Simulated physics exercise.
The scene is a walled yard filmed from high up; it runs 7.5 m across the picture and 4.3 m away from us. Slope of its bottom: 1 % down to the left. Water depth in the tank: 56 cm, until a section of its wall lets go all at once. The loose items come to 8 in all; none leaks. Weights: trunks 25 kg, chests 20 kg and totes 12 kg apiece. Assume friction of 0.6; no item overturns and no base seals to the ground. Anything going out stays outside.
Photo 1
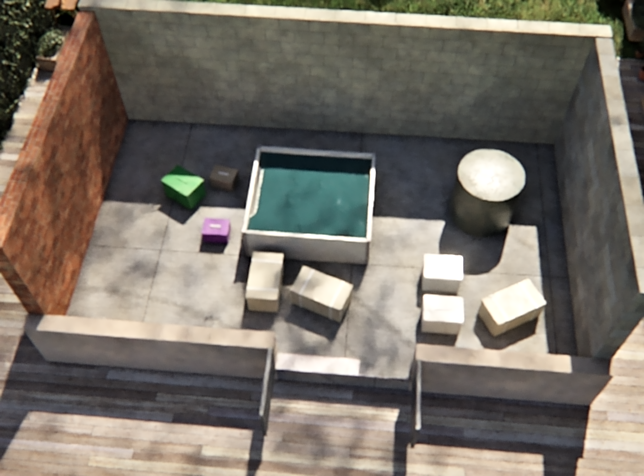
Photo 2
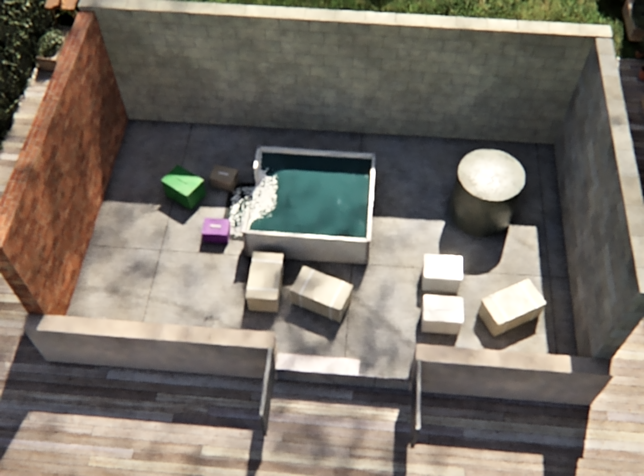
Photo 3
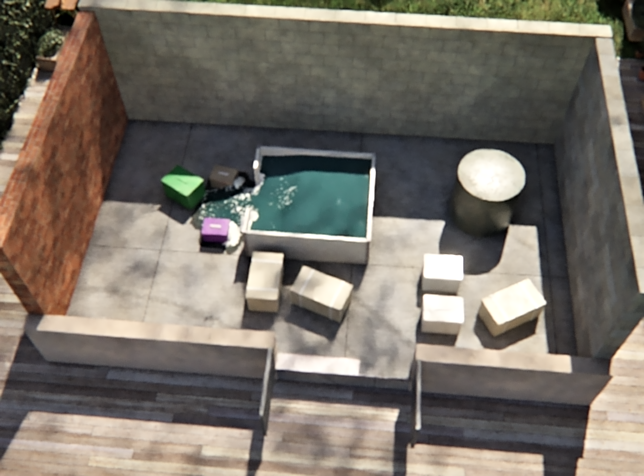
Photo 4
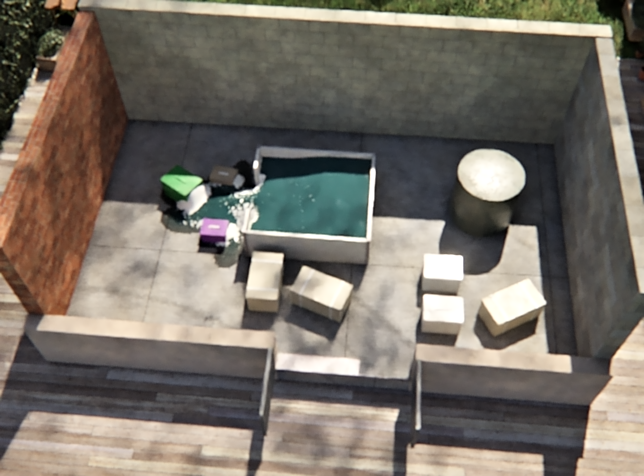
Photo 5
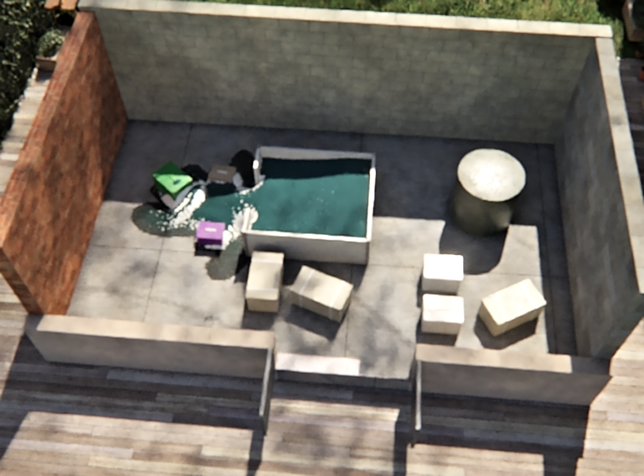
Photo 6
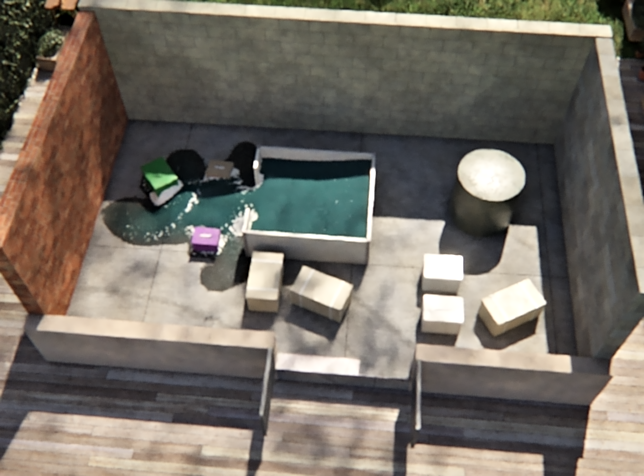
At the start, a walled yard seen from above holds a still tank of dark green water among scattered boxes. White, foamy water then bursts from the tank's left side and spreads leftward across the floor, reaching the green and purple boxes, which shift slightly to the left as the puddle widens.
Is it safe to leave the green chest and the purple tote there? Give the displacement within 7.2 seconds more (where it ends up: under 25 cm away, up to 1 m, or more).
In order: I'd say the green chest goes a long distance; I'd say the purple tote shifts some way.
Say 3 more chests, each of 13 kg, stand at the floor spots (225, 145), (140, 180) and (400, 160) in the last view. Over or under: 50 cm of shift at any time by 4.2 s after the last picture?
Going one by one: Too far, too far, not far enough.
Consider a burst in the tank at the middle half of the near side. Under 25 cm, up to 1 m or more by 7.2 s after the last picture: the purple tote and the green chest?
Here's how it goes: The purple tote scarcely moves, and the green chest scarcely moves.
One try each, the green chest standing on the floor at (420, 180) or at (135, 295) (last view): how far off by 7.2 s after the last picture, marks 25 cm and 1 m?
Try one, it keeps its spot; try two, it is swept a long way.
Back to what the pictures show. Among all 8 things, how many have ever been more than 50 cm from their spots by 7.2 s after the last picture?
The answer here is 3.
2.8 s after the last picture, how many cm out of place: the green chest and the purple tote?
Shifts by then: Around 140 and 60 cm.
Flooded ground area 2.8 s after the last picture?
The covered patch comes to about 16 m2.
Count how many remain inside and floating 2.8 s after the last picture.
I'd say 1 of them.
Then, 0.9 s after the last picture the green chest is near (118, 153), 1.2 m from its start, aground; the purple tote is near (193, 260), 0.7 m from its start, aground; 0 of 8 are out; 0 afloat.
Then, 2.8 s after the last picture the green chest is near (171, 116), 1.4 m from its start, afloat; the purple tote is near (193, 260), 0.7 m from its start, aground; 0 of 8 are out; 1 afloat.
Then, 4.8 s after the last picture the green chest is near (262, 123), 1.7 m from its start, aground; the purple tote is near (193, 260), 0.7 m from its start, aground; 0 of 8 are out; 0 afloat.
Then, 7.2 s after the last picture the green chest is near (270, 124), 1.8 m from its start, aground; the purple tote is near (193, 260), 0.7 m from its start, aground; 0 of 8 are out; 0 afloat.
